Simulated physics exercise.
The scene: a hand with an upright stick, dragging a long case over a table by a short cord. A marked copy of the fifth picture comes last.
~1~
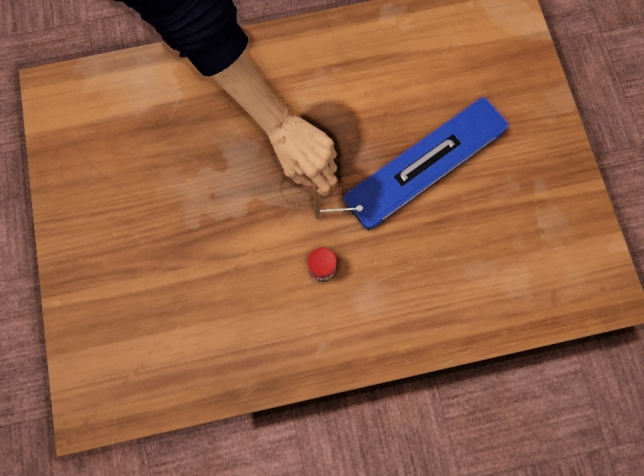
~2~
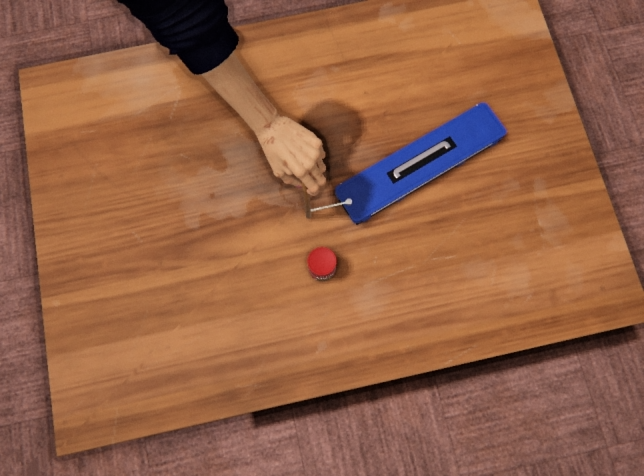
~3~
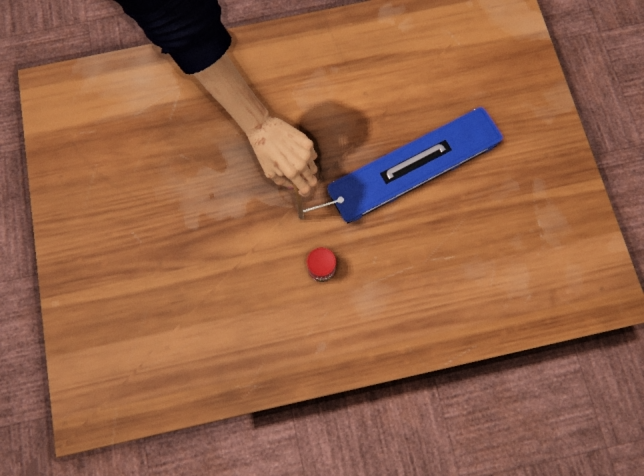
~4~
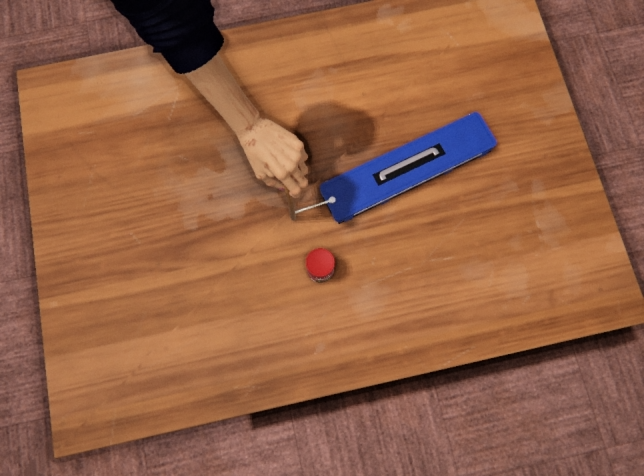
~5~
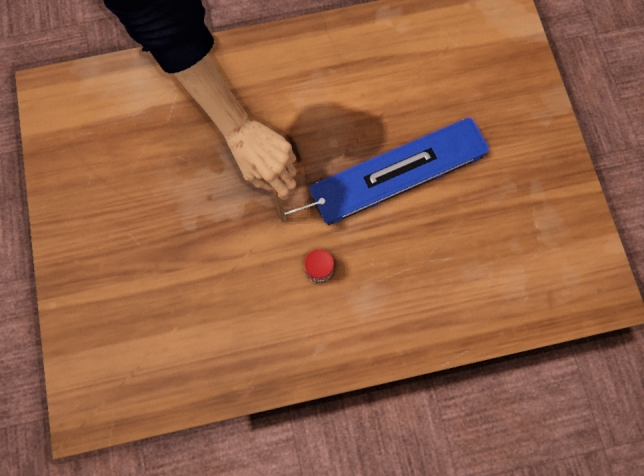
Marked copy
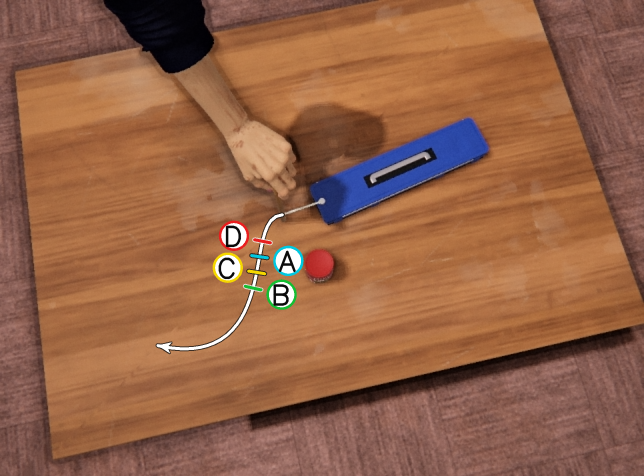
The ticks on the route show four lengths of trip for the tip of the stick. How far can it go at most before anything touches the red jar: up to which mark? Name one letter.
C.
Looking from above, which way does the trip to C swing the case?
Anticlockwise.
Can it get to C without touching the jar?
Yes.
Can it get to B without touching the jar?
For that mark, no.
On the copy, A at (260, 257); B at (253, 288); C at (257, 272); D at (263, 241); the route from (282, 215) via (247, 306) to (158, 346).
On C. First, foot of the stick (267, 229), middle of the case (383, 175).
Then, foot of the stick (260, 253), middle of the case (369, 184).
Finally, foot of the stick (257, 273), middle of the case (359, 194); nothing has been touched.
By contrast, A is safe but short; B is too far, the jar has been hit; D is safe but short.
